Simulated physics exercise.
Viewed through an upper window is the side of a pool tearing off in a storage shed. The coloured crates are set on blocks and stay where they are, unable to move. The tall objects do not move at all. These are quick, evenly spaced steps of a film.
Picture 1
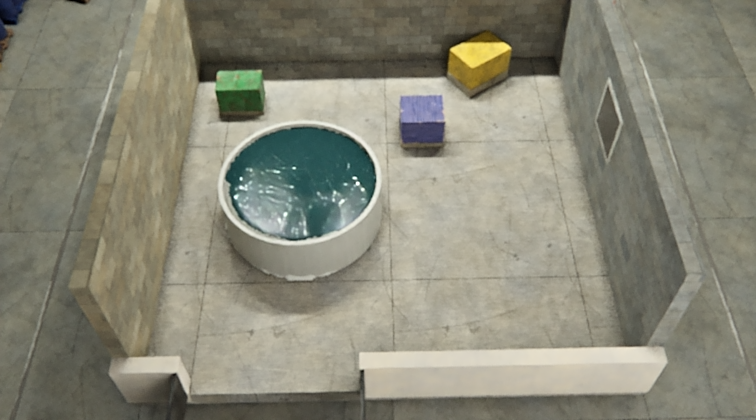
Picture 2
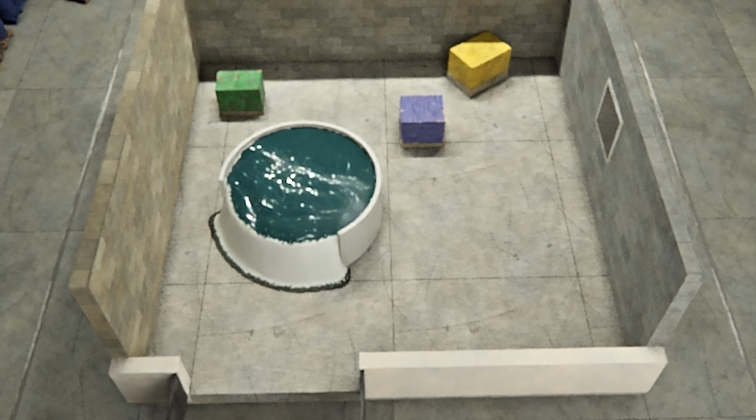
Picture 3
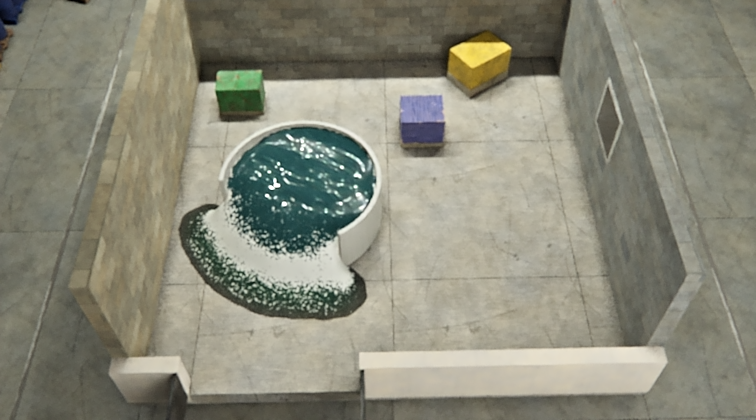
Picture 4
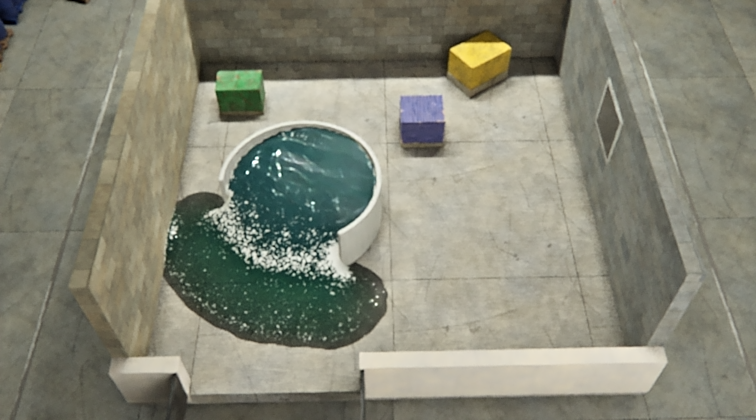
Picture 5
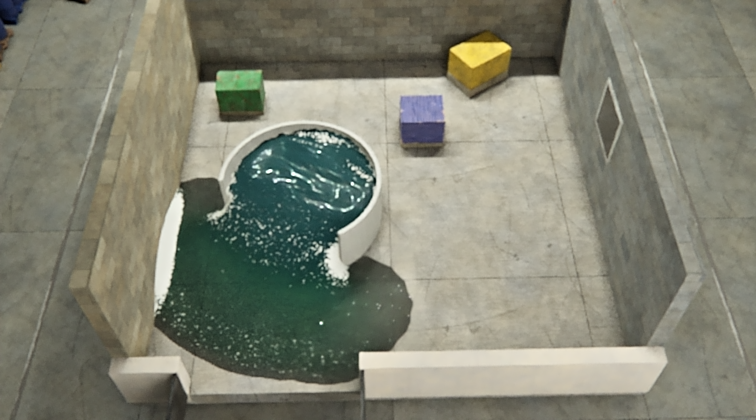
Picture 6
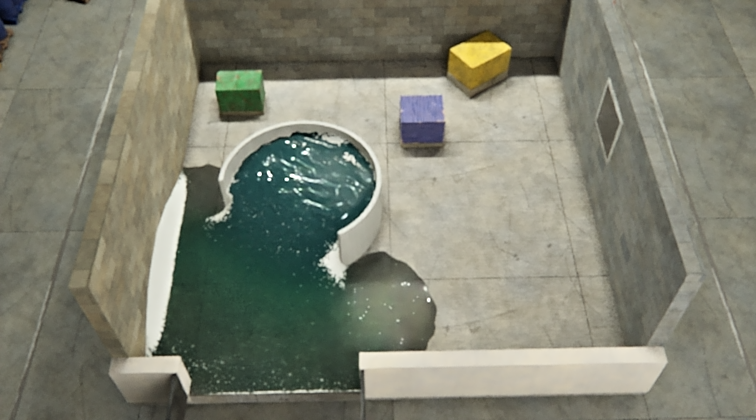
Dark green water pours from the round pool's torn side and spreads across the floor.
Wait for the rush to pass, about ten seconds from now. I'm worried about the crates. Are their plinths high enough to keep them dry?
In order: The yellow crate never meets the water. The blue crate never meets the water. The green crate meets the water.
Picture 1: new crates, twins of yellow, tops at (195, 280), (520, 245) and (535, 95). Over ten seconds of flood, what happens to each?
Gets flooded, stays clear, stays clear.
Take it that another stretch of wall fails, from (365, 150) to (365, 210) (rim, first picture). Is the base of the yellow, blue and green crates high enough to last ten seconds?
The yellow crate is reached; the blue crate is reached; the green crate is reached.
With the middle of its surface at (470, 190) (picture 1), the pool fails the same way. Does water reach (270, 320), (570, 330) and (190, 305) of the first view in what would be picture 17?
Submerged, submerged, submerged.
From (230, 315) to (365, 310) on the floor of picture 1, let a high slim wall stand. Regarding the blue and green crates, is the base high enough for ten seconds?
First blue, which gets reached, then green, which gets reached.
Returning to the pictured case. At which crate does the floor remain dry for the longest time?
I'd go with the yellow one.
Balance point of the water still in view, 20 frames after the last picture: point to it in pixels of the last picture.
Roughly (271, 260).
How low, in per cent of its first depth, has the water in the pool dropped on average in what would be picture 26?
It comes to some 16 percent.
A moment on, water covers 30 % of the floor; the yellow crate not reached, the blue crate not reached, the green crate not reached.
Next, water covers 35 % of the floor; the yellow crate not reached, the blue crate not reached, the green crate water round its plinth.
Then, water covers 45 % of the floor; the yellow crate not reached, the blue crate not reached, the green crate water round its plinth.
Later, water covers 70 % of the floor; the yellow crate water round its plinth, the blue crate water round its plinth, the green crate water round its plinth.
In the end, water covers 95 % of the floor; the yellow crate stayed above the water, the blue crate stayed above the water, the green crate was topped.
